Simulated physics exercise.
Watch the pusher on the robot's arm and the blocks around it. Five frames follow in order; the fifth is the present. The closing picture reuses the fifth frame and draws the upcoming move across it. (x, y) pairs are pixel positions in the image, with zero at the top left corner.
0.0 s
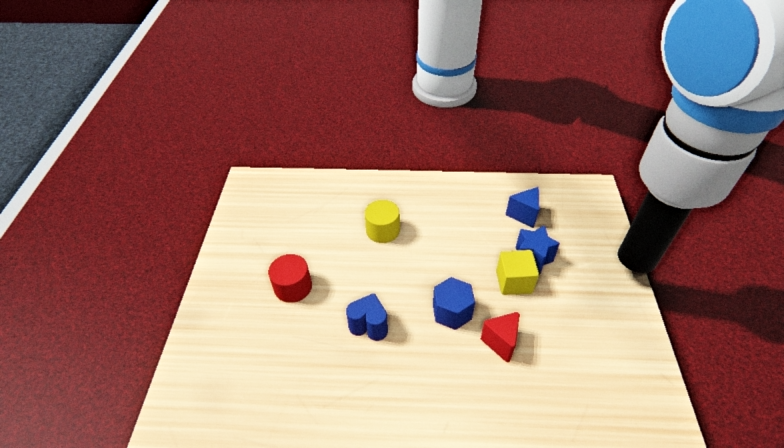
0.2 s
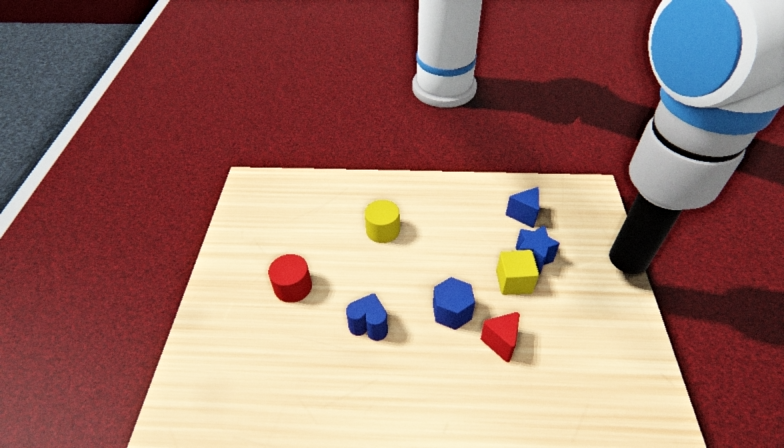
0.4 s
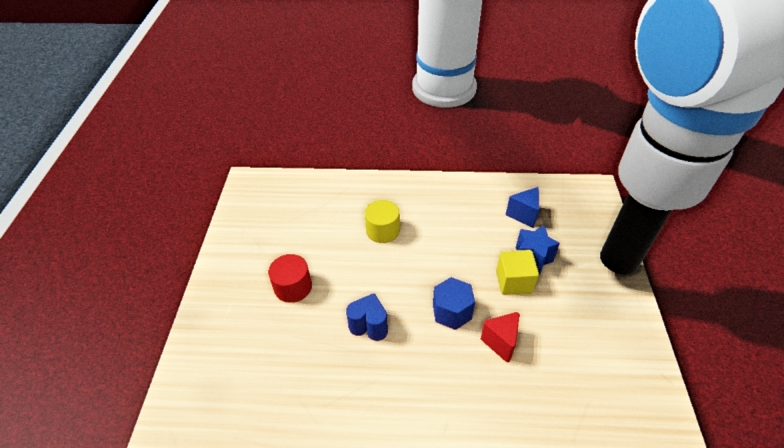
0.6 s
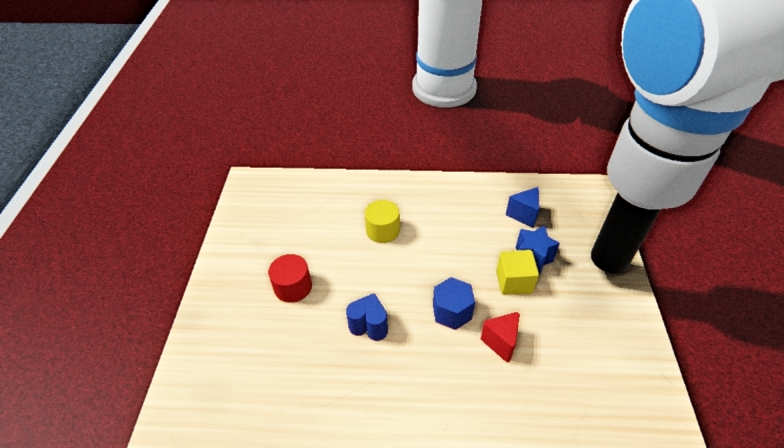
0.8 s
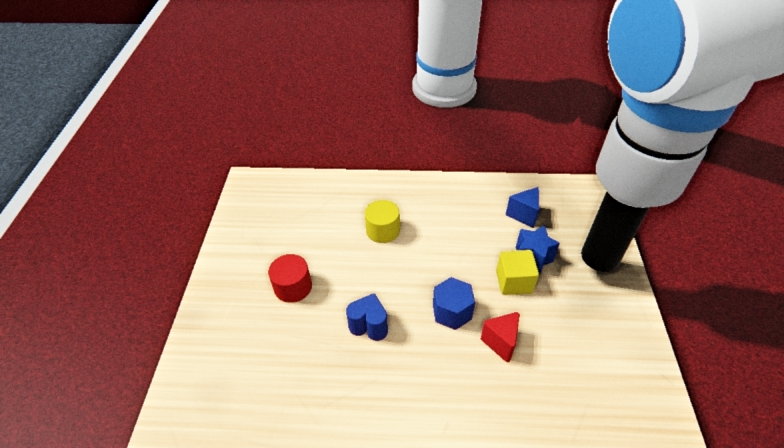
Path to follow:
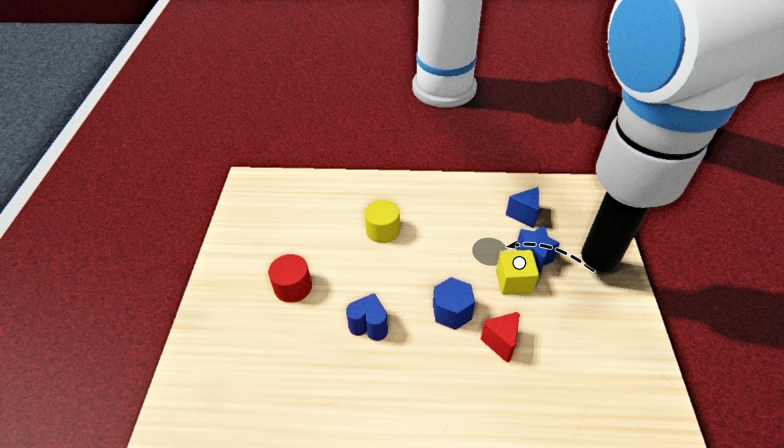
A robot arm with a black pusher moving slightly left over a wooden board, the coloured blocks beside it staying still.
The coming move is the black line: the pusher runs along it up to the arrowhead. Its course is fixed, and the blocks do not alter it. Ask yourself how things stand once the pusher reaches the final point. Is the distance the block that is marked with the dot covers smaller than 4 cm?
Yes
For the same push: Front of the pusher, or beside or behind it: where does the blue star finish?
Pushed ahead.
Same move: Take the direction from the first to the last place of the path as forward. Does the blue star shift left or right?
Left.
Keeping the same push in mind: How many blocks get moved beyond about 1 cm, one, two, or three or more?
The number is two.
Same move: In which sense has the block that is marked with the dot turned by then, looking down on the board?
It is turned anticlockwise.
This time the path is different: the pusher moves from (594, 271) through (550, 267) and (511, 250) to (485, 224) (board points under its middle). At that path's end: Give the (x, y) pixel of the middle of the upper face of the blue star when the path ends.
I'd expect the centre of its top face to be at (458, 200).
The drawn path runs from (594, 271) by way of (560, 251) and (524, 244) to (490, 251); the dot is on the yellow square piece.
What follows on the original path. One third of the way, pusher (565, 237); nothing pushed yet.
Two thirds of the way, pusher (527, 231); yellow square piece (503, 267), turned 55° anticlockwise; blue star (502, 237).
At the end, pusher (493, 238); yellow square piece (493, 272), turned 100° anticlockwise; blue triangular piece not moved; blue star (466, 245).
